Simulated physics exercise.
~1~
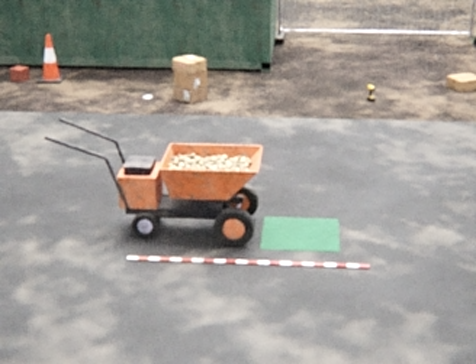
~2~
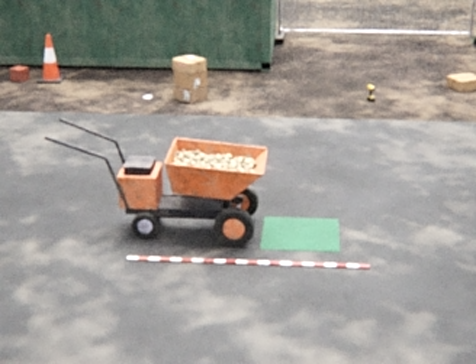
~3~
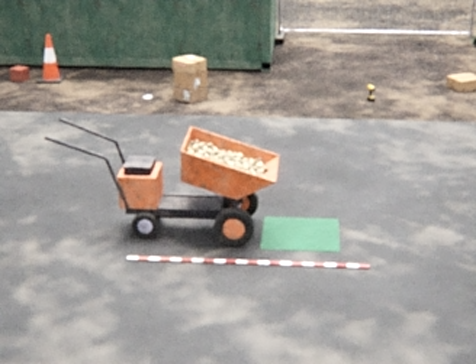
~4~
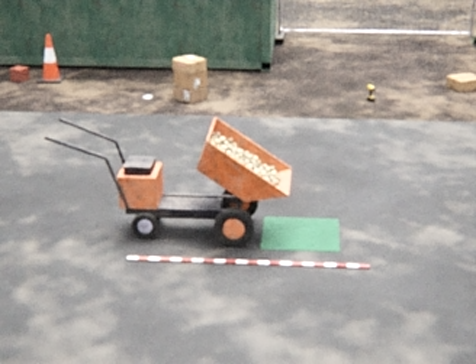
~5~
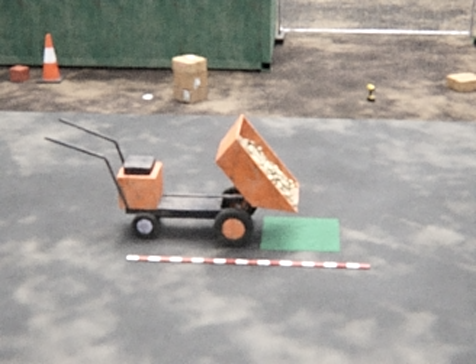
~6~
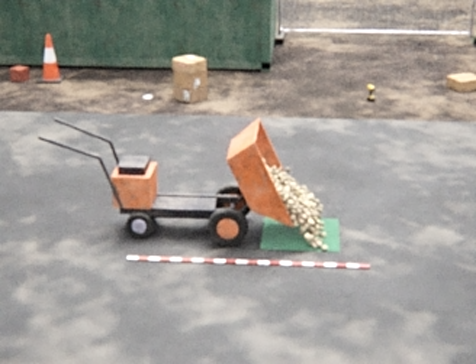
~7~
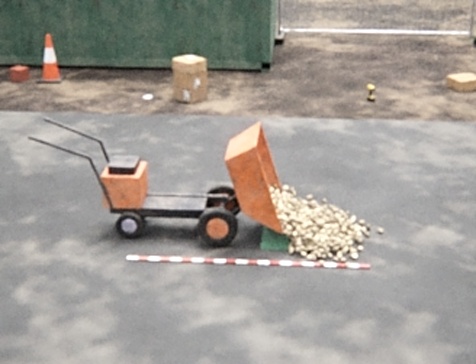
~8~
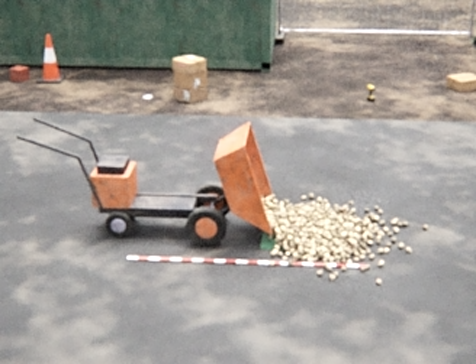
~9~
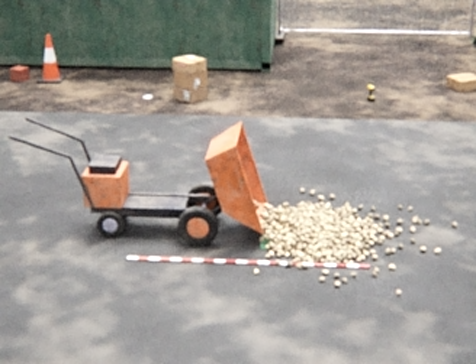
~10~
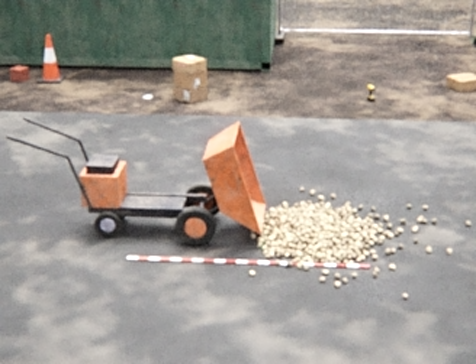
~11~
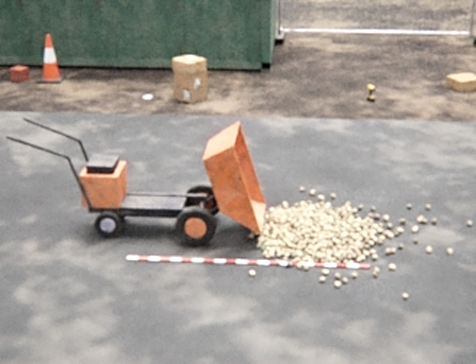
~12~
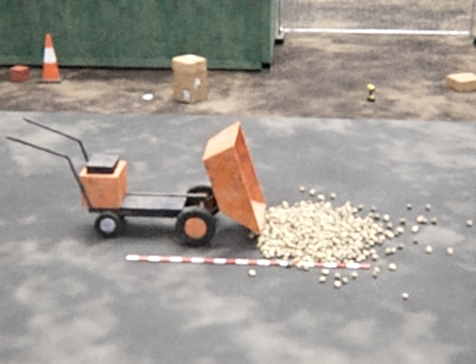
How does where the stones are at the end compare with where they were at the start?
At the start the stones were heaped in the barrow's orange tray. At the end they lay lower and further right, spread on the ground over the green sheet and beyond it.
An orange barrow tipped its tray of pale round stones steeply to the right, and they poured onto a green sheet as the machine backed a little way left. It stopped with the tray raised and empty, the stones spread over and past the sheet.
